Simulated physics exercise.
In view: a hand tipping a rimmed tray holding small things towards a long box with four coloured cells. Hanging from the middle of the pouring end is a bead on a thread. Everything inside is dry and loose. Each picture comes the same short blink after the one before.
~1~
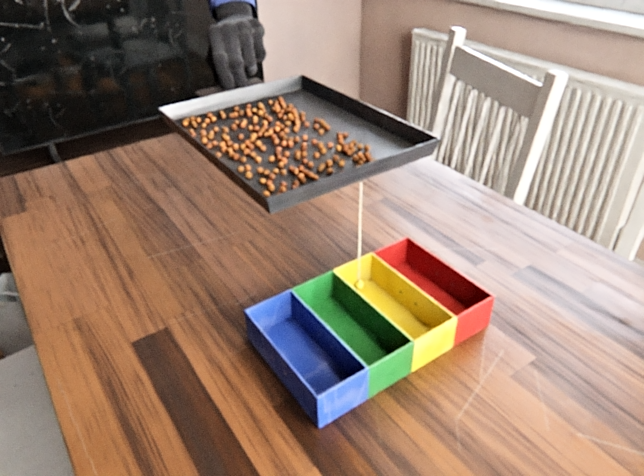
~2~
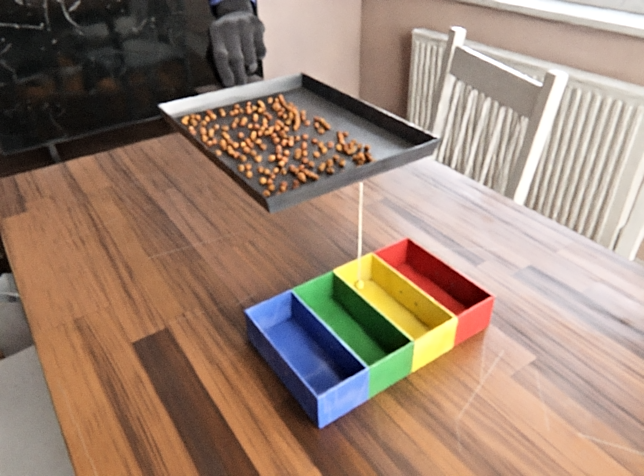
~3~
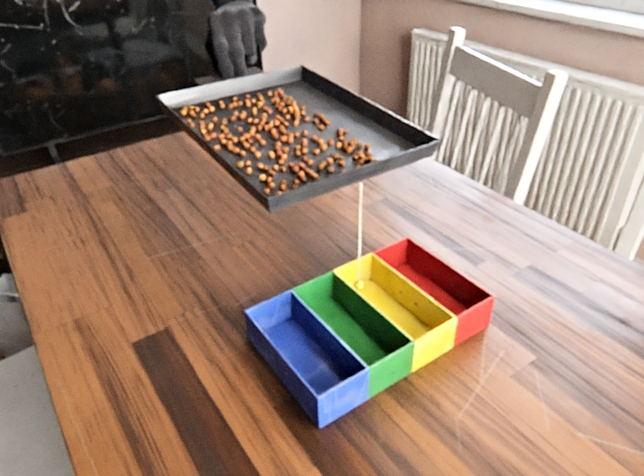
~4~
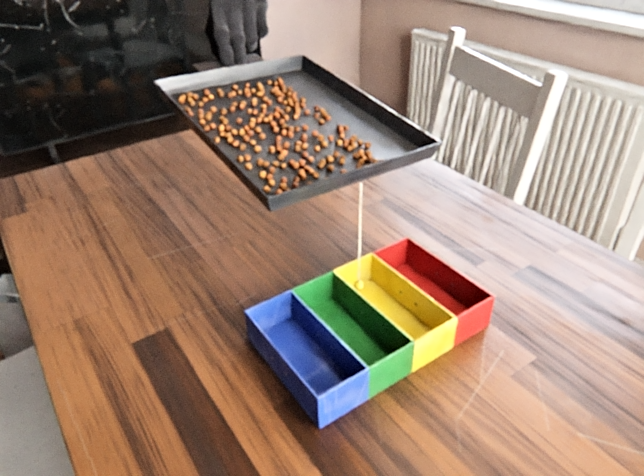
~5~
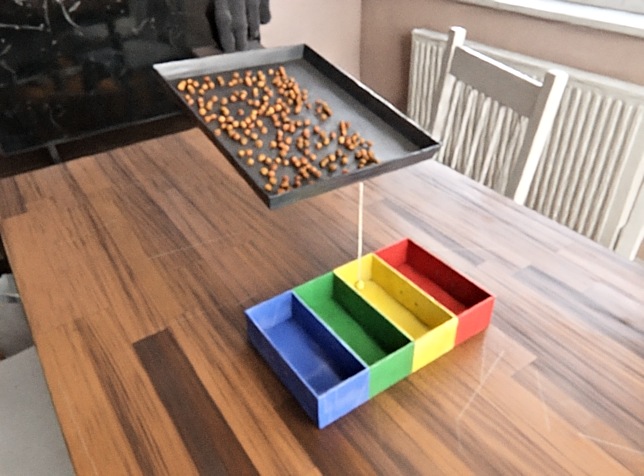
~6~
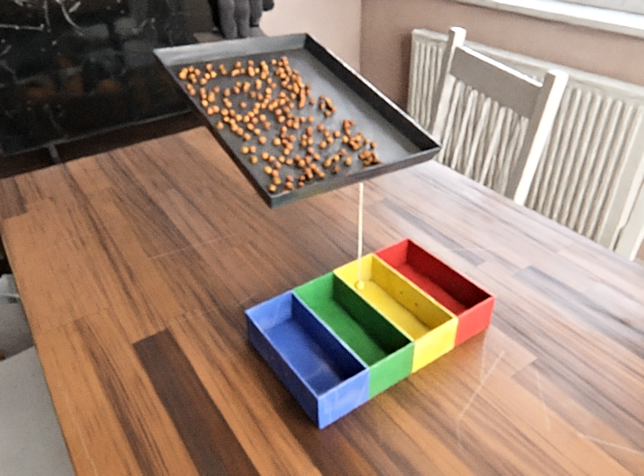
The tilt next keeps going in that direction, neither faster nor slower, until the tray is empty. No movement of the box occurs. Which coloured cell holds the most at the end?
The red cell holds the most.
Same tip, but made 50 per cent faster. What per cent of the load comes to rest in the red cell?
It would come out near 50 per cent.
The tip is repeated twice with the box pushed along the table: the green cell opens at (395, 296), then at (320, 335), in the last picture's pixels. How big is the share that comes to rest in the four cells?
Trial 1 near 100 %, trial 2 near 60 %.
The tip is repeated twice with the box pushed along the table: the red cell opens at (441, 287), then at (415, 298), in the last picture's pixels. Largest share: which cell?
First try: Red. Second try: The red cell.
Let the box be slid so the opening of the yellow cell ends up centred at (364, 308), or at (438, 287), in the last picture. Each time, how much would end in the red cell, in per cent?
Trial 1 near 40 percent, trial 2 near 10 percent.
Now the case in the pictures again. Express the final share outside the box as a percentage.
0 per cent.
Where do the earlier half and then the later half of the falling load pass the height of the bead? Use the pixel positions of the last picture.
First part (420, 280), rest (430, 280).
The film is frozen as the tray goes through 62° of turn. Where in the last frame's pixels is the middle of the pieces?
In the last view the centre sits at roughly (380, 167).
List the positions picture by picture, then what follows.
The first frame shows corners of the pouring end at (269, 195) and (434, 138), level; middle of the load at (273, 137), cereal balls; bead on its thread at (359, 285); blue cell at (343, 395); green cell at (391, 367); yellow cell at (434, 341); red cell at (473, 318).
The second frame shows corners of the pouring end at (269, 195) and (434, 138), level; middle of the load at (273, 136).
The third frame shows corners of the pouring end at (270, 195) and (435, 139), tipped barely, lowest at the right corner; middle of the load at (273, 131).
The fourth frame shows corners of the pouring end at (271, 194) and (435, 141), tipped a little, lowest at the right corner; middle of the load at (273, 124).
The fifth frame shows corners of the pouring end at (272, 193) and (436, 143), tipped a little, lowest at the right corner; middle of the load at (275, 117).
The sixth frame shows corners of the pouring end at (273, 193) and (437, 146), tipped clearly, lowest at the right corner; middle of the load at (278, 112), about a third on the move; blue cell at (344, 396); green cell at (392, 368); yellow cell at (435, 342); red cell at (474, 319).
Soon, tray tipped steeply; nearly all on the tray; a stray few in the red cell; a stray few in the yellow cell; a stray few in the green cell; a stray few falling or outside the box.
A while on, tray tipped past a quarter turn; a small part on the tray; about a quarter in the red cell; about a quarter in the yellow cell; a small part in the green cell; about a third falling or outside the box.
Towards the end, tray tipped past a quarter turn; about half in the red cell; about a third in the yellow cell; a small part in the green cell; a stray few falling or outside the box.
Finally, tray tipped past a quarter turn; about half in the red cell; about a third in the yellow cell; a small part in the green cell; none in the blue cell; a stray few outside the box.
